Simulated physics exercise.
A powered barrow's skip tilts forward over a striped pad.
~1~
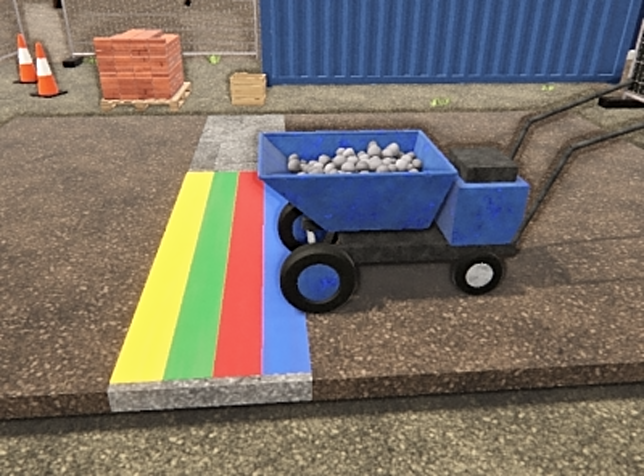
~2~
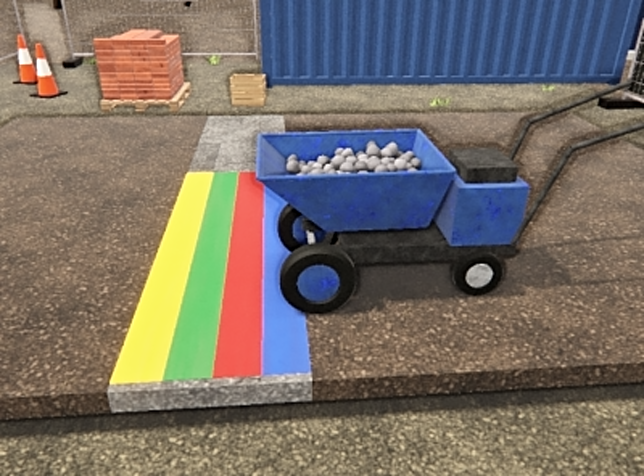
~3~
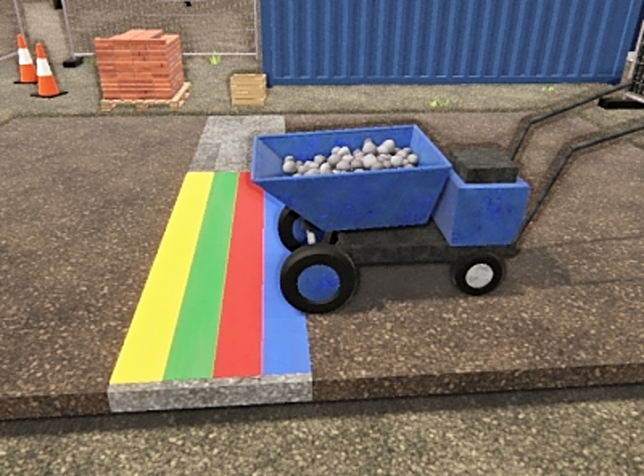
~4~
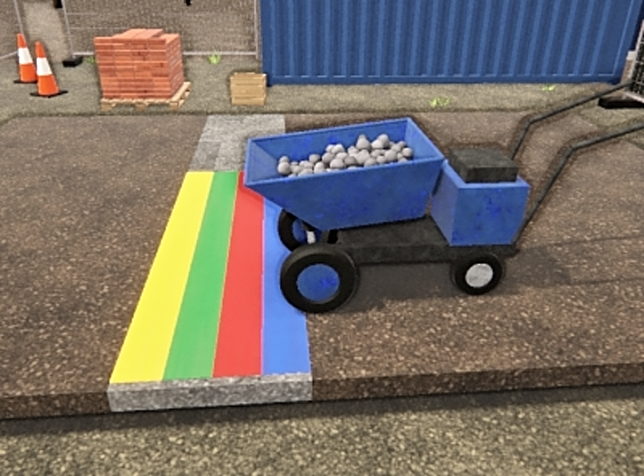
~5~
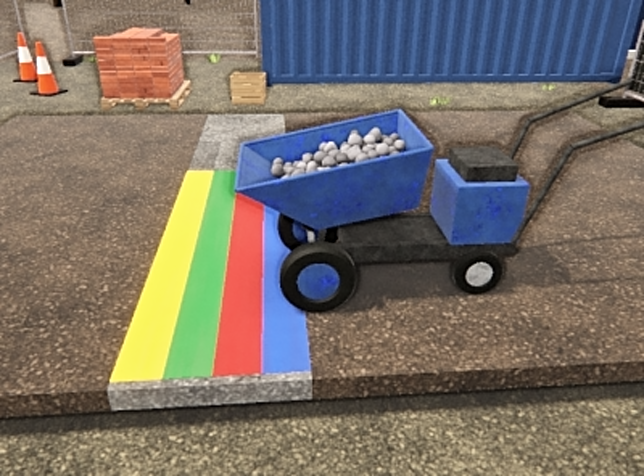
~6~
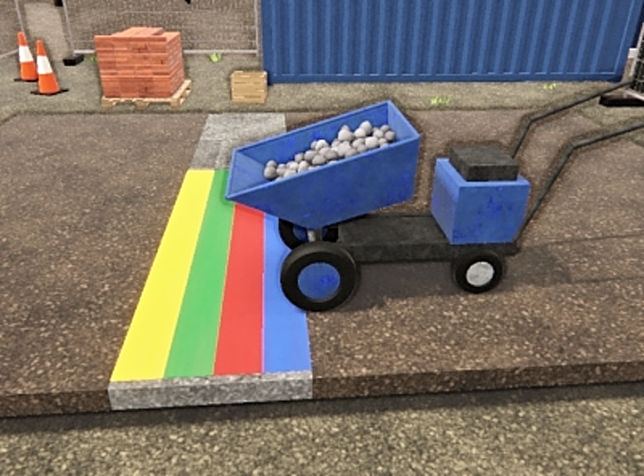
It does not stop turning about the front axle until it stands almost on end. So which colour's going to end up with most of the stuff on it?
Most of it lands on yellow.
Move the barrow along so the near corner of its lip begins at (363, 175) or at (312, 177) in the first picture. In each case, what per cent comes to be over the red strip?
In turn, around 30 per cent and 10 per cent.
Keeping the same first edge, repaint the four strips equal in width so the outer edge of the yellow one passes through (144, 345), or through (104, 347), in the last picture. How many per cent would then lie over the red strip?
Roughly 0 per cent, then roughly 0 per cent.
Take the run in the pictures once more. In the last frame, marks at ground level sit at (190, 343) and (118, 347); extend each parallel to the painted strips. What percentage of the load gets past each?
90 % and 40 %, in that order.
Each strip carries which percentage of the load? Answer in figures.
Percentages: Blue 0, red 0, green 10, yellow 35.
Shortly afterwards, skip tipped steeply; the whole lot in the skip.
Next, skip tipped right over; the bulk in the skip; a little over the green strip; a little over the yellow strip; only a few falling.
Some moments later, skip tipped right over; a little in the skip; a little over the green strip; near a third over the yellow strip; near a third off the paint.
In the end, skip tipped right over; a little in the skip; none at all over the blue strip; none at all over the red strip; a little over the green strip; near a third over the yellow strip; near half off the paint.
